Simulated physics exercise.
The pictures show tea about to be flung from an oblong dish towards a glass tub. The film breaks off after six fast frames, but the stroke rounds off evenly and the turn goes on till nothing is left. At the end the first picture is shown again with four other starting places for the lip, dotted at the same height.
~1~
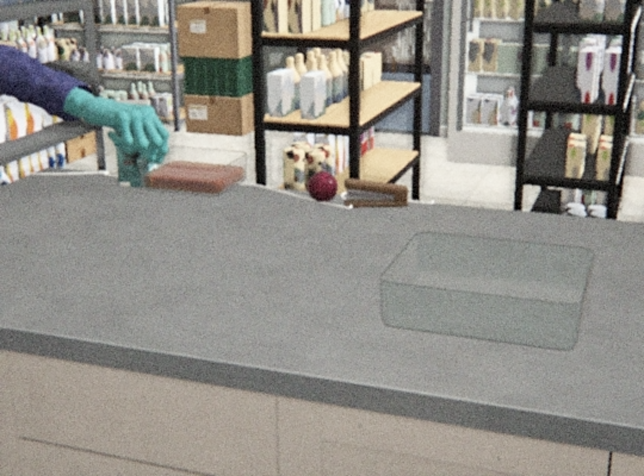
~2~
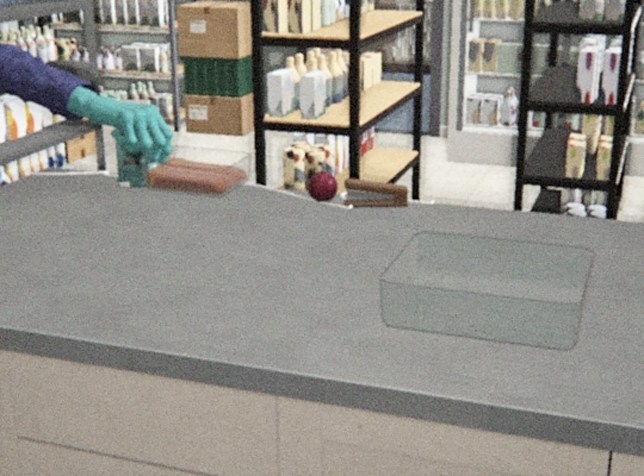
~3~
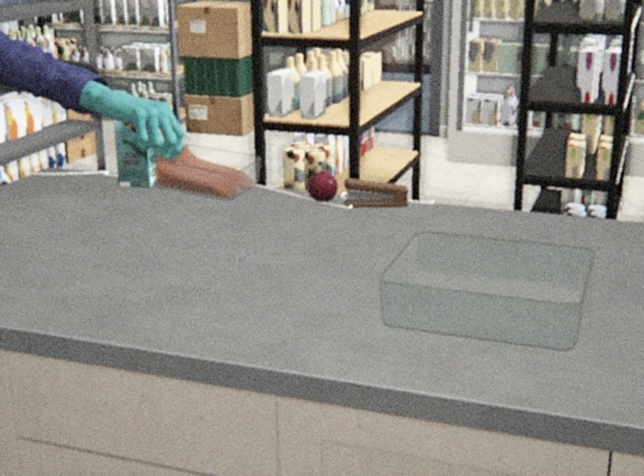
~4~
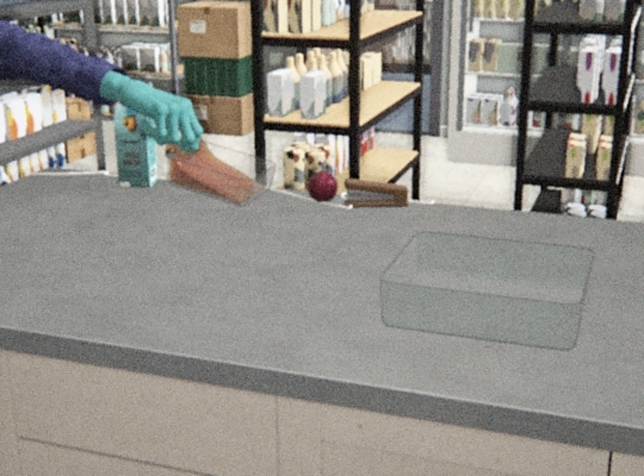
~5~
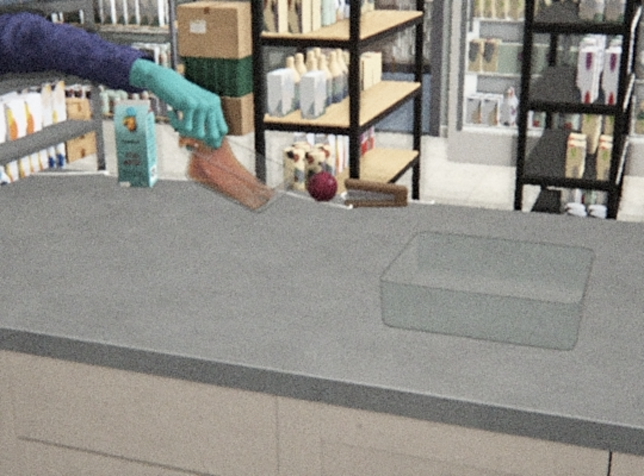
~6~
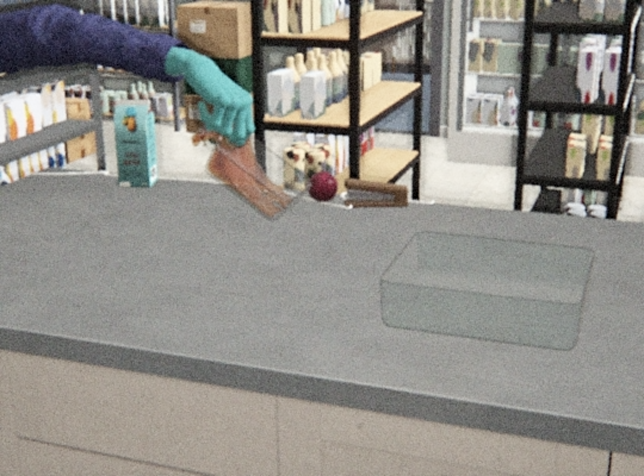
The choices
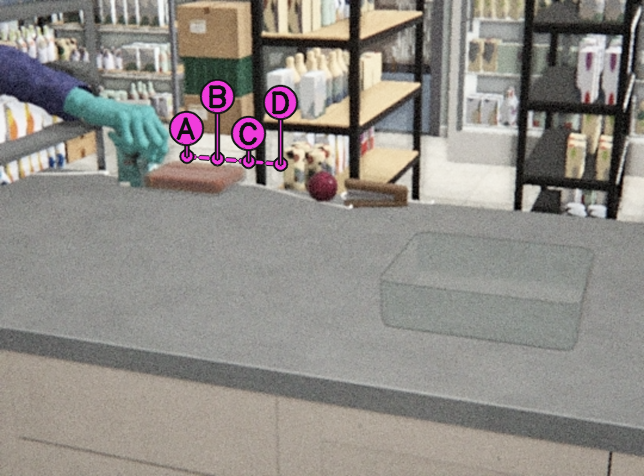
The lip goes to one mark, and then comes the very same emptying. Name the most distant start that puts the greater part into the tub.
Place D.
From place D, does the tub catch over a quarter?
Yes, clearly.
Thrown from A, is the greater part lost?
Yes.
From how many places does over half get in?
One of them.
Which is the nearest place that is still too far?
It is C.
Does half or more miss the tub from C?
Yes, it does.
In magenta, A at (186, 156); B at (217, 158); C at (248, 161); D at (280, 164).
For place A, about 0 % lands in the tub, 100 % falls short.
For place B, about 3 % lands in the tub, 95 % falls short.
For place C, about 26 % lands in the tub, 70 % falls short and 5 % goes beside or beyond.
For place D, about 67 % lands in the tub, 25 % falls short and 7 % goes beside or beyond.
